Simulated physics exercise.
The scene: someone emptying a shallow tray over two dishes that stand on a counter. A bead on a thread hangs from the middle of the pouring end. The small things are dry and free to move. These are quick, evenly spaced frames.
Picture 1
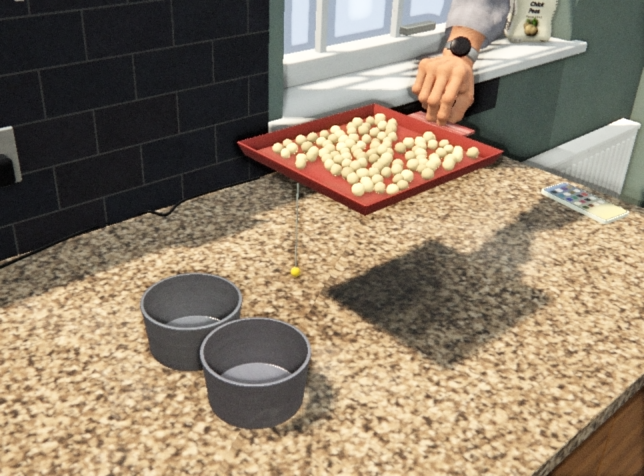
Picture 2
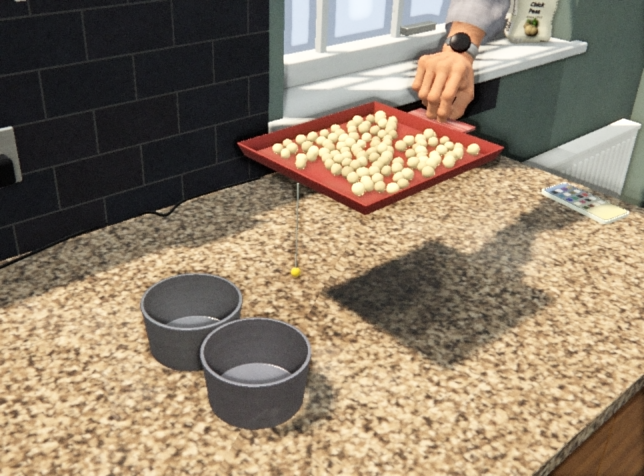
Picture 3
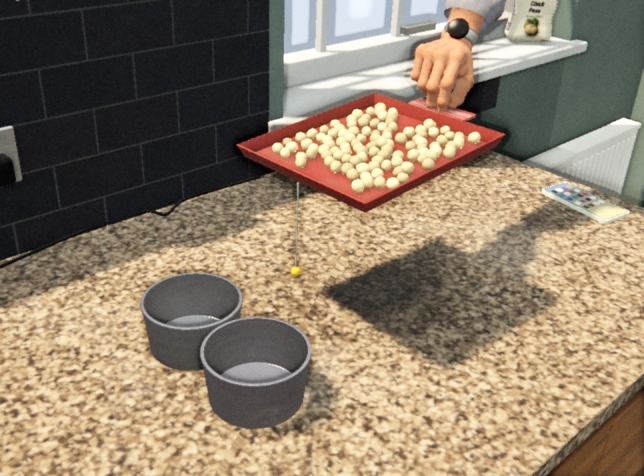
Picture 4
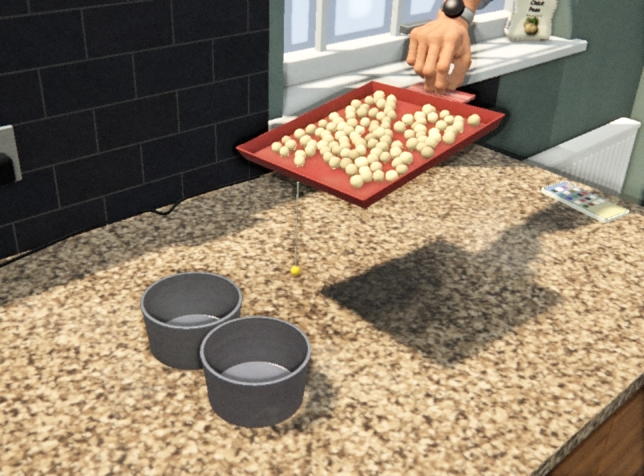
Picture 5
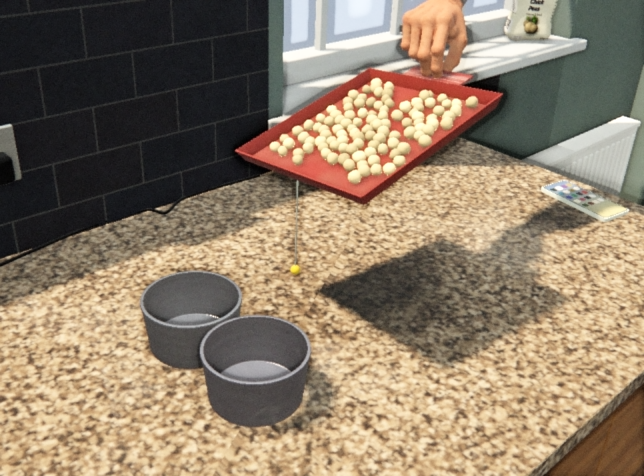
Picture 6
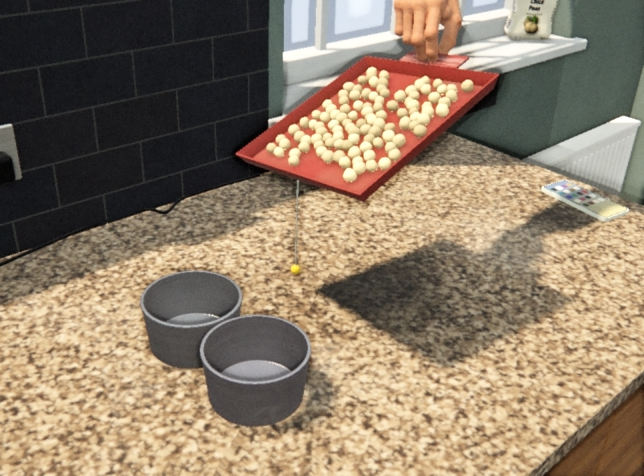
A red tray of pale, round nuts tilted slowly above a speckled counter as a hand lifted its far side and its left corner dipped, while two empty gray dishes stood still below.
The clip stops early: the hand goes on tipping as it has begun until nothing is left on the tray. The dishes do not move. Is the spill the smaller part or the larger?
In the dishes lies only the smaller part of it.
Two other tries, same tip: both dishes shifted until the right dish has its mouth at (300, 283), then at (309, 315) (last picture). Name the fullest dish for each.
First the left-hand dish, then the left-hand dish.
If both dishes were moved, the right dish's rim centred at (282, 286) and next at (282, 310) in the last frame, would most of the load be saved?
In turn: Above a half; over half.
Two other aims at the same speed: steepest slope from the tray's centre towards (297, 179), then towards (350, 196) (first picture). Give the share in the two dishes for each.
In turn 10 and 0 in a hundred.
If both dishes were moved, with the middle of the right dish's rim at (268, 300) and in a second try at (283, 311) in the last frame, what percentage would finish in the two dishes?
About 80 and 90 per cent.
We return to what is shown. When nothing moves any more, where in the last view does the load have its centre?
Roughly at (232, 292).
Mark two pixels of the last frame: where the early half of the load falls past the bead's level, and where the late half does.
Early half (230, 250), late half (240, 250).
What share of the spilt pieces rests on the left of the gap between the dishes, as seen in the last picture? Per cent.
It comes to 40 per cent or so.
Soon, tray tipped steeply; most on the tray; a stray few outside both; a small part in the air.
A while on, tray tipped past a quarter turn; a stray few on the tray; a stray few in the left dish; most outside both; about a quarter in the air.
Towards the end, tray tipped past a quarter turn; a stray few in the left dish; nearly all outside both.
Finally, tray tipped past a quarter turn; none in the right dish; a stray few in the left dish; nearly all outside both.
